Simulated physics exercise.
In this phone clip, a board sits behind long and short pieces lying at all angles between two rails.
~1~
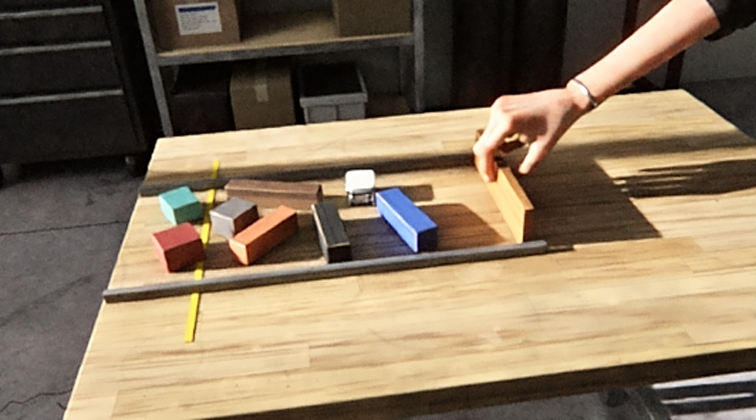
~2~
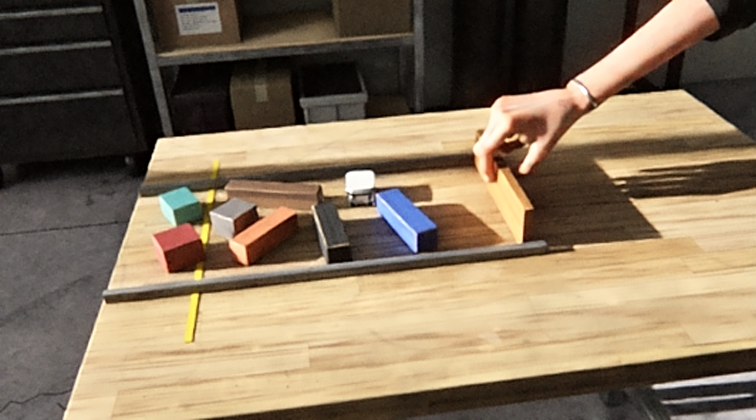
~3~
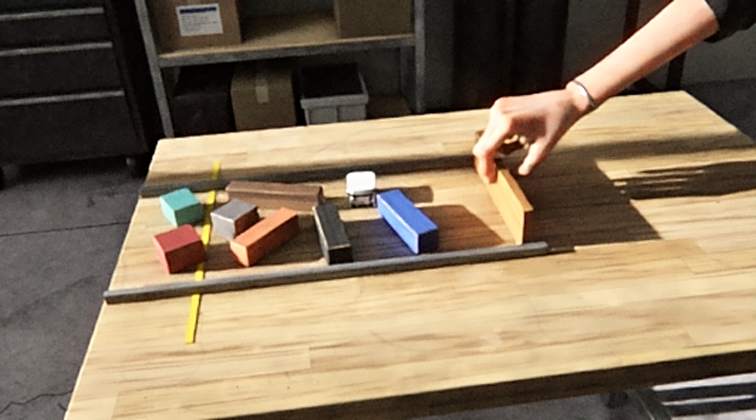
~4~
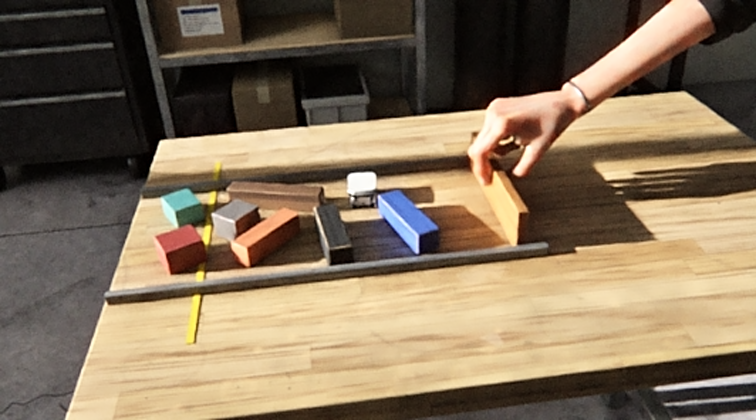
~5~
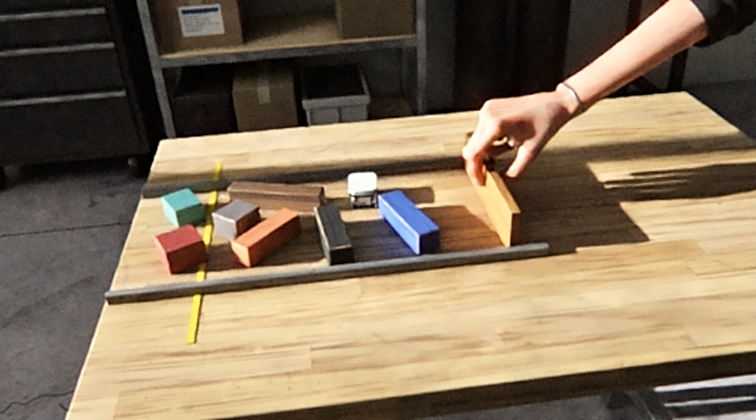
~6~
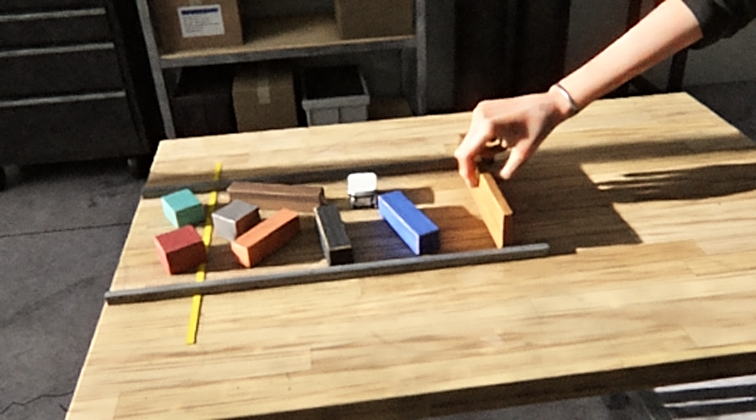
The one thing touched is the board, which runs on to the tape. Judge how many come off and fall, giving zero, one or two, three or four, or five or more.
The number going over the edge will be one or at most two.
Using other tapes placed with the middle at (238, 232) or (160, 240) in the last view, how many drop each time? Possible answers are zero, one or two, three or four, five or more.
For each in order, zero and 5 or more.
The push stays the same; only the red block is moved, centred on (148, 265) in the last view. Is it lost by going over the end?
I reckon from there it drops down.
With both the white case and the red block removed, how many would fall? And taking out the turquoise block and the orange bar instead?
Going first to second: 0 and 0.
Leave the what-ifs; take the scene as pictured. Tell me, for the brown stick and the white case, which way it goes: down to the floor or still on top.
The brown stick keeps its spot and the white case keeps its spot.
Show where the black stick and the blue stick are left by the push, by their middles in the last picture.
In order, first (163, 255), then (190, 244).
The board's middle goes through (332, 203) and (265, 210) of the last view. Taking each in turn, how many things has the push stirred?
At first I count 5, and then 8.
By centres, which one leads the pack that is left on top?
It's the turquoise block that ends up nearest.
A little later, none off yet; turquoise block at rest near (183, 208); red block at rest near (181, 249); grey block at rest near (238, 221).
Next, none off yet; turquoise block at rest near (183, 208); red block at rest near (181, 249); grey block at rest near (235, 221).
Later still, none off yet; turquoise block shifted about its own width near (155, 214); red block shifted about its own width near (152, 250); grey block shifted well along near (181, 223).
When it is over, the number that fall off is one or two; down, red block.
